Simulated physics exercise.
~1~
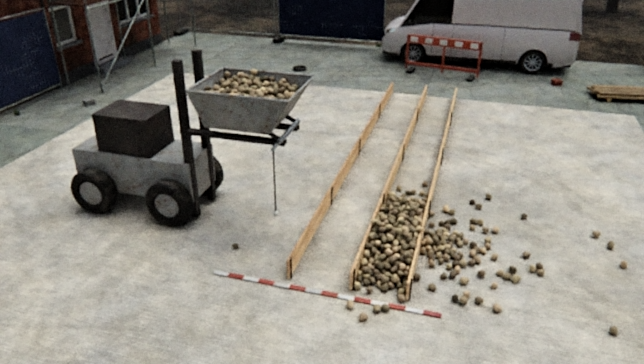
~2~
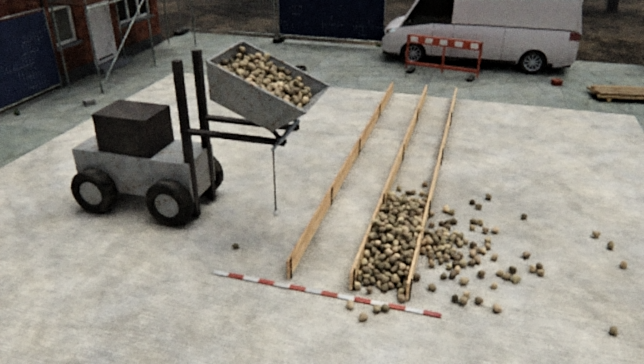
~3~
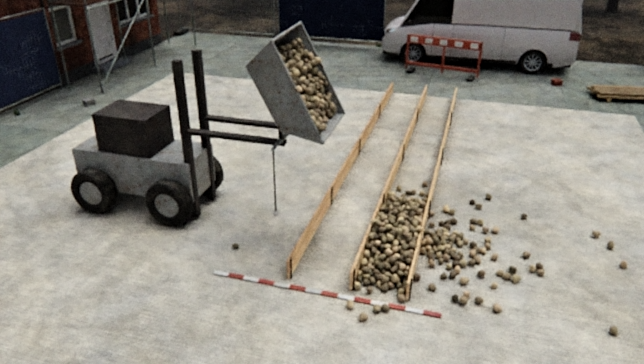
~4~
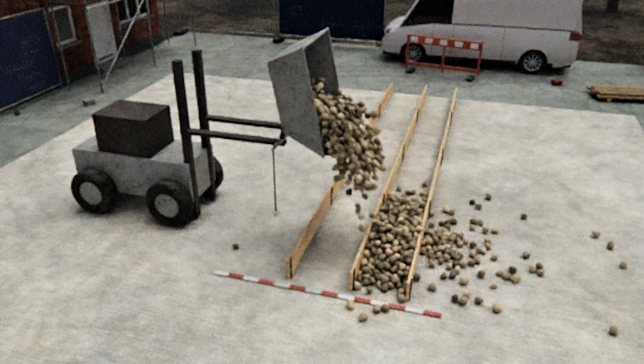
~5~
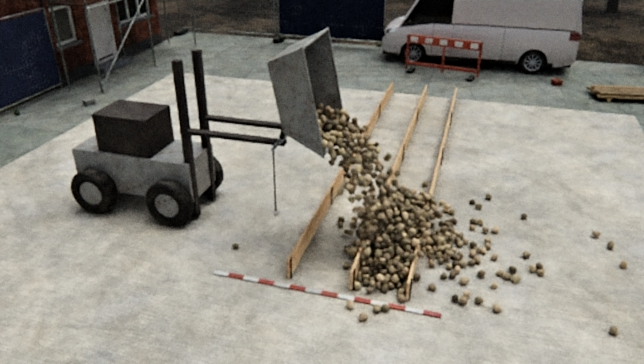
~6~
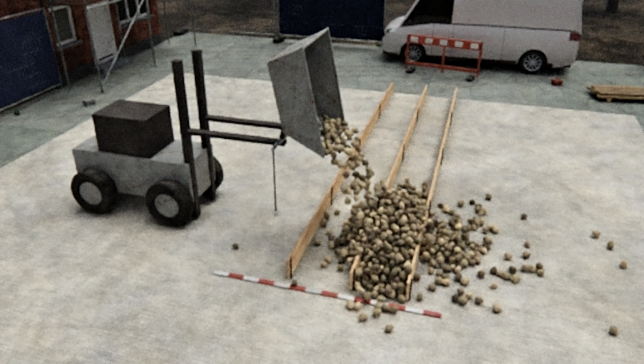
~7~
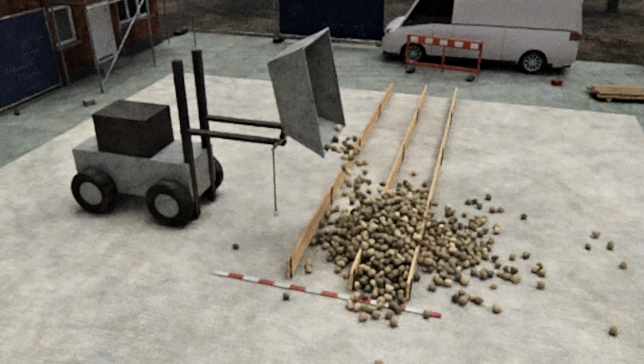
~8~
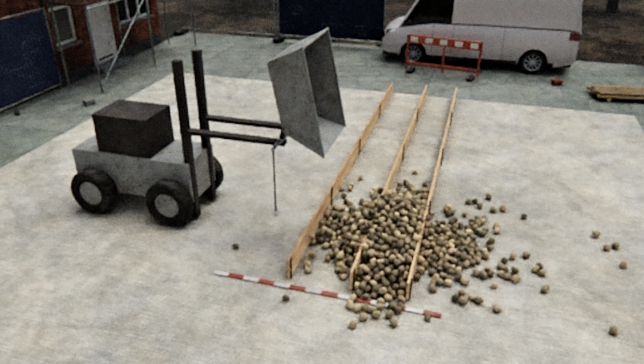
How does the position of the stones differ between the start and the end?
At the start, many of the stones sit in the raised skip while the others lie in the far bay and to its right. At the end, they all lie lower down on the ground, spread across both bays and past the last board.
On a pale concrete yard with a parked van behind, a forklift's raised grey skip tips steeply to the right and pours its stones over three low boards, adding to those already there, until the skip hangs empty above a wide heap spread across both bays and beyond.
